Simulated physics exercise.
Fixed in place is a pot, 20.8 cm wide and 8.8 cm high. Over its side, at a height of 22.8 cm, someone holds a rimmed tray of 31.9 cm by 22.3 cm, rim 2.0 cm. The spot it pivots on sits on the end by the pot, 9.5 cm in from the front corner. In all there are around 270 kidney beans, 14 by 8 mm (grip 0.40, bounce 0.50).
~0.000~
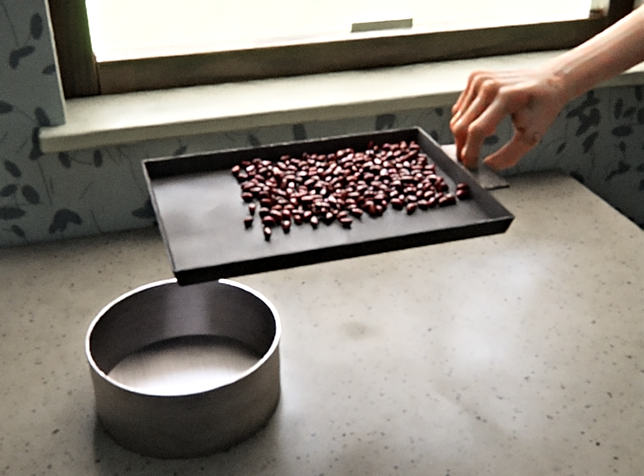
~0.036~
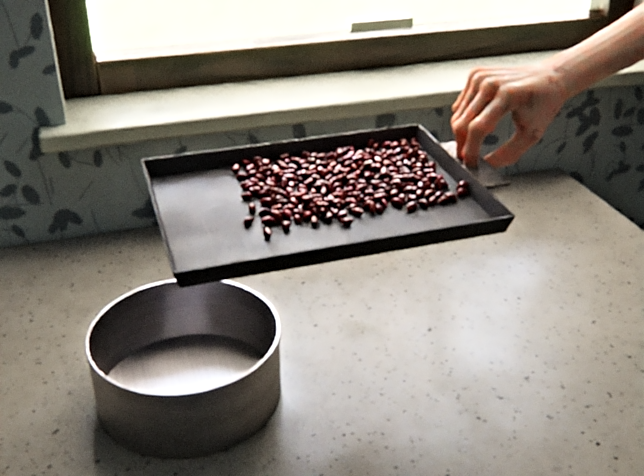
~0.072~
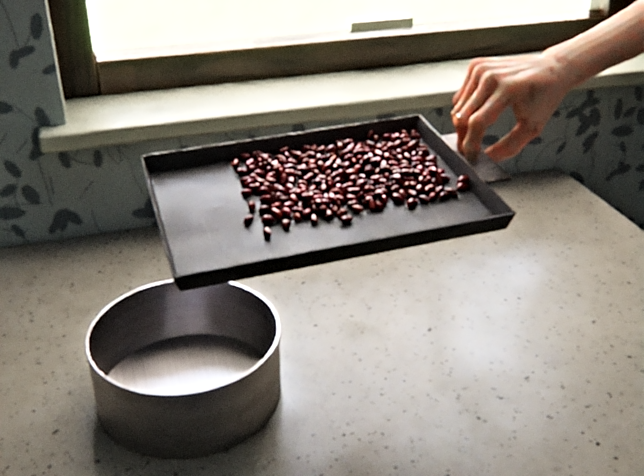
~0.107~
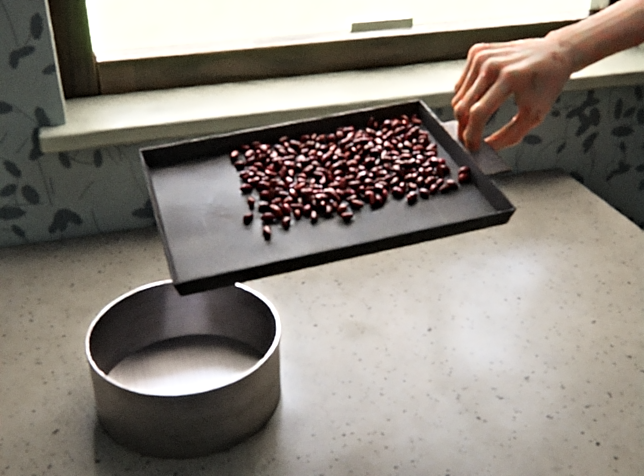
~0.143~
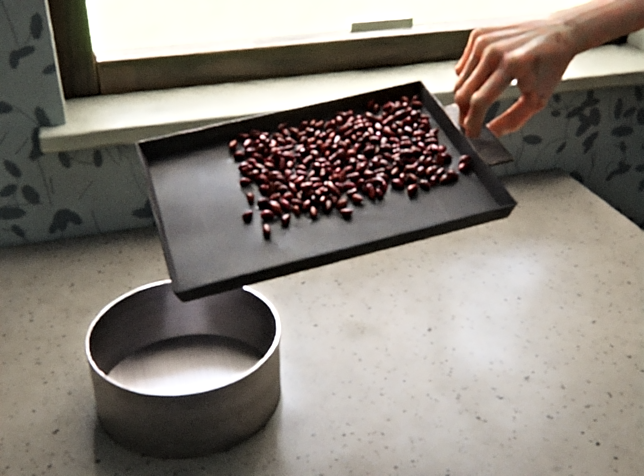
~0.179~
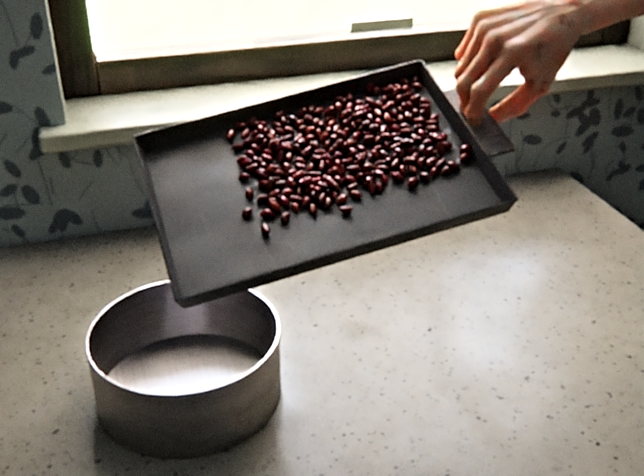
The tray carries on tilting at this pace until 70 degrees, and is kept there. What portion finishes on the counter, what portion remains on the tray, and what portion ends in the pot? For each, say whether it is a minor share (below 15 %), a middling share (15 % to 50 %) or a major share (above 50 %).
Result: Counter: It will be a majority; left on the tray: It will be a small minority; pot: It will be a small minority.
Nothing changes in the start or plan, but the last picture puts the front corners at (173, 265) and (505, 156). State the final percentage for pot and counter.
Split: Pot = 20, counter = 60.
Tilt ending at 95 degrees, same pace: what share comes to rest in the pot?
In that case some 15 per cent.
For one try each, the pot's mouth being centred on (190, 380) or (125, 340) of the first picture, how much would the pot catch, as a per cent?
About 60 and 0 per cent.
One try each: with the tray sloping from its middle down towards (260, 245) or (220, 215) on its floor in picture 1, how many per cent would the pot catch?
Near 0 and 15 percent, in that order.
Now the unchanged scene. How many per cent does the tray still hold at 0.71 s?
Load share: Around 20%.
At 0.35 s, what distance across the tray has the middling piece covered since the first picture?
Some 2 cm.
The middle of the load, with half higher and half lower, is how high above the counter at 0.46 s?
Roughly 28 centimetres.
After 0.35 s, tilt 46 degrees; the tray holds 100 %, the pot 0 %.
After 0.46 s, tilt 64 degrees; the tray holds 100 %, the pot 0 %.
After 0.71 s, tilt 70 degrees; the tray holds 20 %, the pot 0 %.
By 2.1 s all is still; counter 95 %, tray 5 %, pot 0 %.
